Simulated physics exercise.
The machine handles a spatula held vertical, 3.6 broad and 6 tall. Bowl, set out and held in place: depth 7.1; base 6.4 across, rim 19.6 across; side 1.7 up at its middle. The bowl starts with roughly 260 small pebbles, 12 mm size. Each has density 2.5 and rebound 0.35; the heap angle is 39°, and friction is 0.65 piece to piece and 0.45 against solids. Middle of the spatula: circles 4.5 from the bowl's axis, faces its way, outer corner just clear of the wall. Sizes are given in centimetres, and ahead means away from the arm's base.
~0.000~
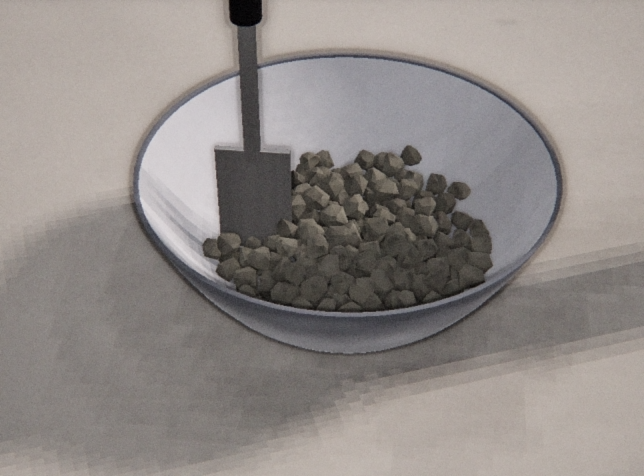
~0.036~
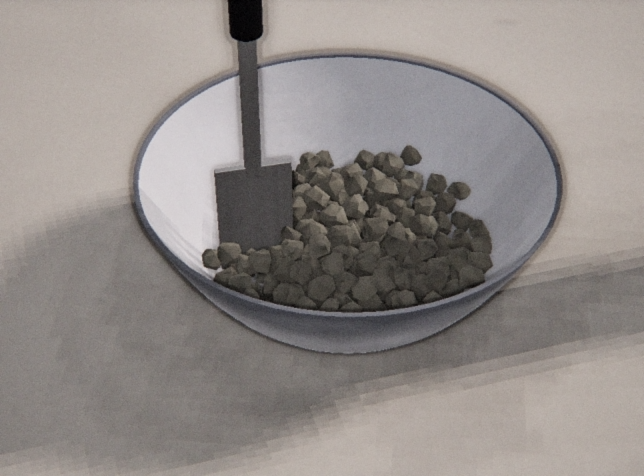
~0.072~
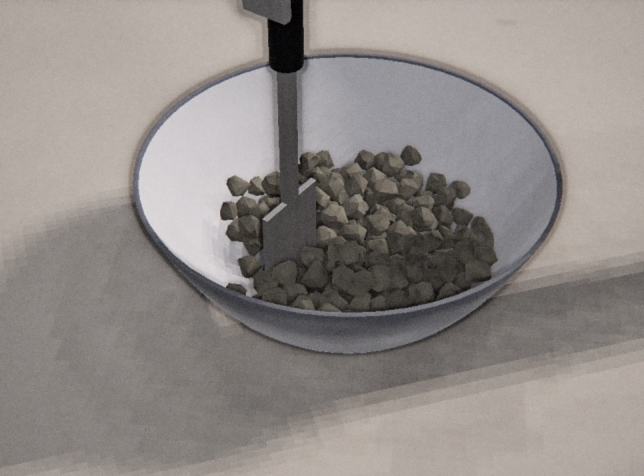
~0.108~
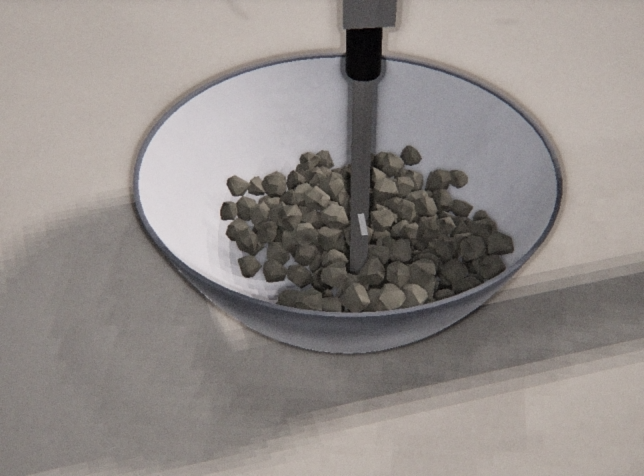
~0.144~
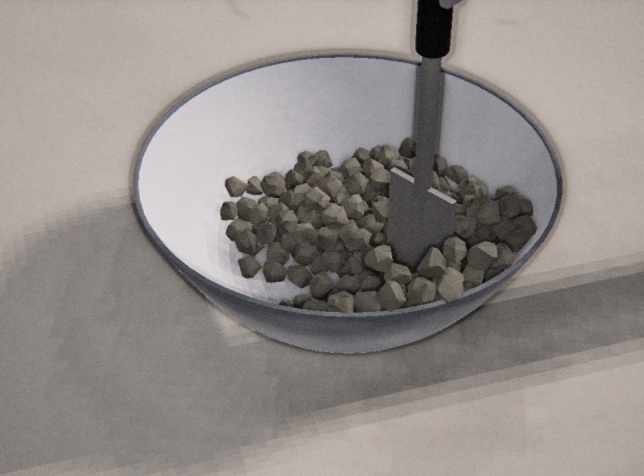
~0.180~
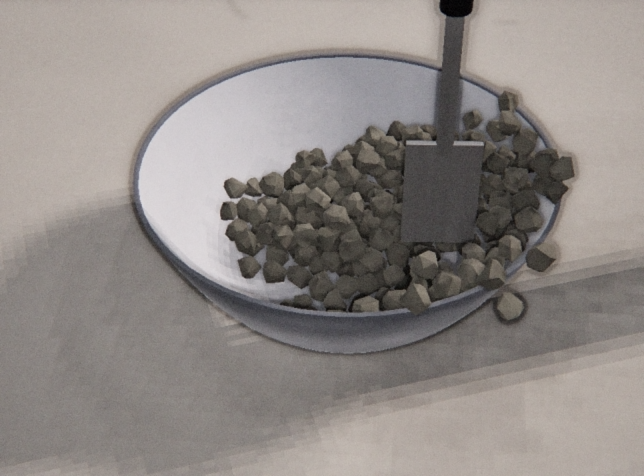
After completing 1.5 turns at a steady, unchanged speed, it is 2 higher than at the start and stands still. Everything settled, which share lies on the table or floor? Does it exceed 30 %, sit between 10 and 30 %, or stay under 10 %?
It sits between 10 and 30 %.
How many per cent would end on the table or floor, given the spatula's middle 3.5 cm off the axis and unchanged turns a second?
It would come to about 10 per cent.
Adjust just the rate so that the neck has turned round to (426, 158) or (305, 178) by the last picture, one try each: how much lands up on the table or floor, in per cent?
It comes to roughly 10 per cent and then 0 per cent.
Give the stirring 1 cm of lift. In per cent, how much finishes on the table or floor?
Some 25 per cent.
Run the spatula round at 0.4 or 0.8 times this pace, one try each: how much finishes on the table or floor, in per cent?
Estimates in order: Near 0 % and near 15 %.
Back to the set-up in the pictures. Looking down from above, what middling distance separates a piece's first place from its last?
Around 8 centimetres.
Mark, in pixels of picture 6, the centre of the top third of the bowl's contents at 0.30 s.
(274, 147), roughly.
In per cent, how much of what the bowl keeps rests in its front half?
I'd say around 50 per cent.
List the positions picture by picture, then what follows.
In the first picture, spatula neck at (251, 123), 0° round; upper third of the load around (359, 233), from x 210 to 485, top at y 155; 261 in the bowl.
In the second picture, spatula neck at (252, 139), 19° round; upper third of the load around (343, 238), from x 210 to 485, top at y 155.
In the third picture, spatula neck at (289, 172), 60° round; upper third of the load around (353, 258), from x 230 to 485, top at y 155.
In the fourth picture, spatula neck at (360, 181), 101° round; upper third of the load around (400, 261), from x 230 to 500, top at y 155.
In the fifth picture, spatula neck at (425, 158), 143° round; upper third of the load around (446, 231), from x 230 to 525, top at y 150; 260 in the bowl, 1 in flight or on the tool.
In the sixth picture, spatula neck at (447, 116), 184° round; upper third of the load around (472, 183), from x 230 to 565, top at y 105; 258 in the bowl, 3 in flight or on the tool.
By 0.30 s, 317° round, highest piece 11 above the table; 227 in the bowl, 6 on the table or floor, 28 in flight or on the tool.
By 0.41 s, 90° round, highest piece 9 above the table; 214 in the bowl, 29 on the table or floor, 18 in flight or on the tool.
By 0.67 s, 180° round, highest piece 5 above the table; 212 in the bowl, 49 on the table or floor.
By 1.37 s, 180° round, highest piece 5 above the table; 212 in the bowl, 49 on the table or floor.
Final count, 212 in the bowl, 49 on the table or floor. That is 19 % on the table or floor.
